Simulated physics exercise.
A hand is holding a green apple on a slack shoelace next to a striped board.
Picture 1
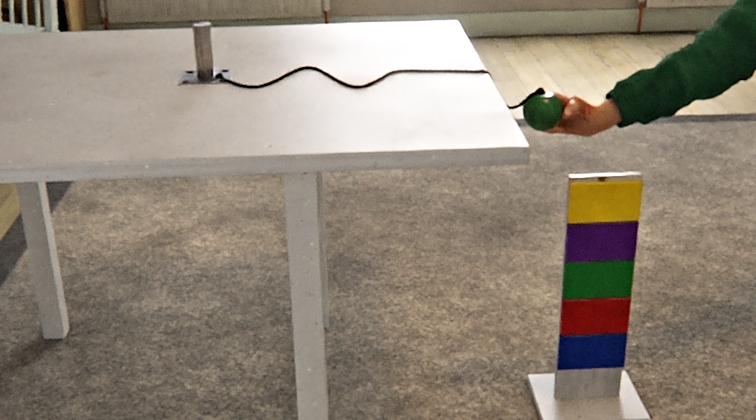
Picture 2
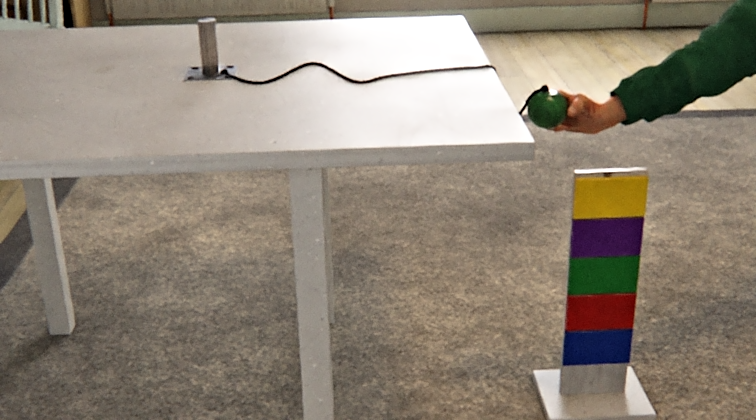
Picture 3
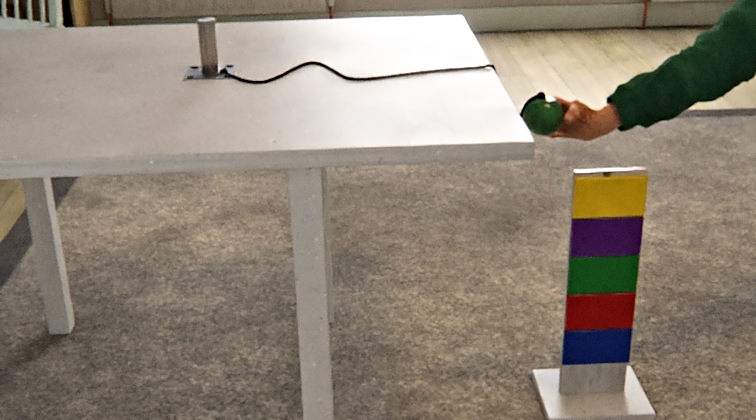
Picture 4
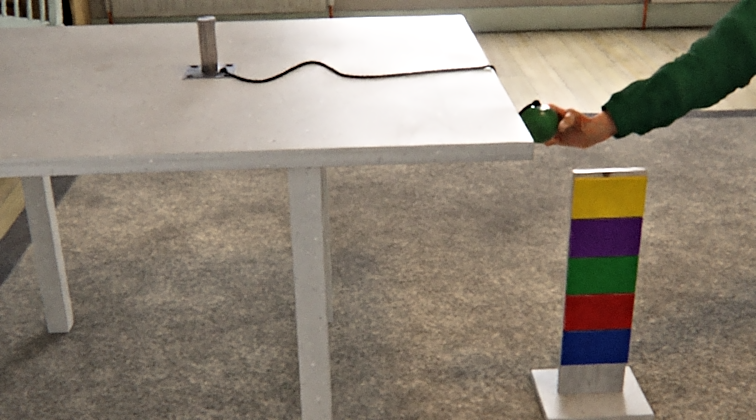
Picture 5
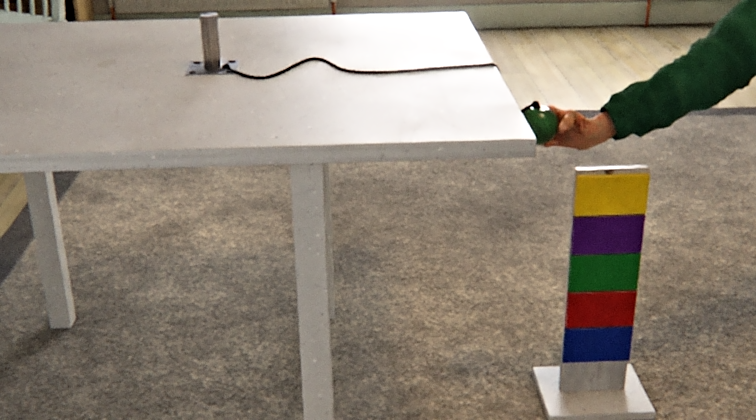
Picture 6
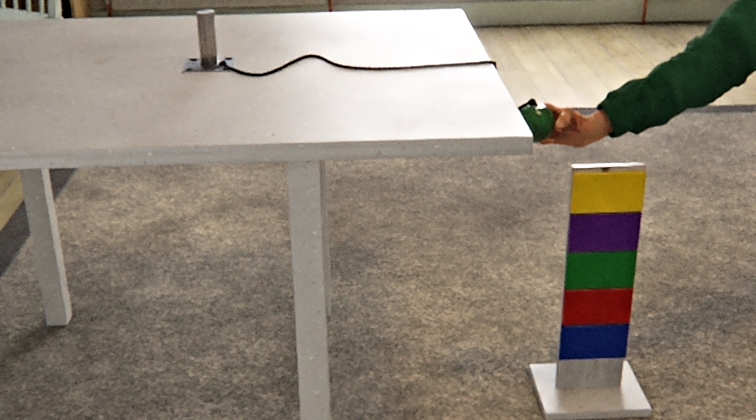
A hand in a dark green sleeve holds a small green apple by the right edge of a white table, seen from slightly above in a carpeted room. A black shoelace runs in waves from a metal post across the tabletop; at right stands a panel striped yellow, purple, green, red and blue. The hand shifts the apple slightly left and down, while the view drifts very slightly.
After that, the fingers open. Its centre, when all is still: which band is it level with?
It is level with the green band.
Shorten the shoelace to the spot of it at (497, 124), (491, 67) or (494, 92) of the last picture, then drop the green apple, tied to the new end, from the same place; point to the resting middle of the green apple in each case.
Estimated positions in order: (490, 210); (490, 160); (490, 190).
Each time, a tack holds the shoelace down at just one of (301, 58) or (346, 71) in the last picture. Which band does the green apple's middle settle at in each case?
First try purple, second try yellow.
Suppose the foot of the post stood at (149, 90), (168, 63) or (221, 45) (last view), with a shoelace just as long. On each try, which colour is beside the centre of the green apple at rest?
Post by post, in the given order: Purple; purple; green.
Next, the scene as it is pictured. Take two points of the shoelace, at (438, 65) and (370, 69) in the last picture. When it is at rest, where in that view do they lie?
Roughly at (490, 84), and the other roughly at (445, 59).
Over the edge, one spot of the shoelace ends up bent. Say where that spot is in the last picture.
Roughly (418, 67).
Soon after, apple near (479, 250); level with green.
After that, apple near (479, 260); level with green.
In the end, apple near (483, 263); level with green. The shoelace holds its middle at green.
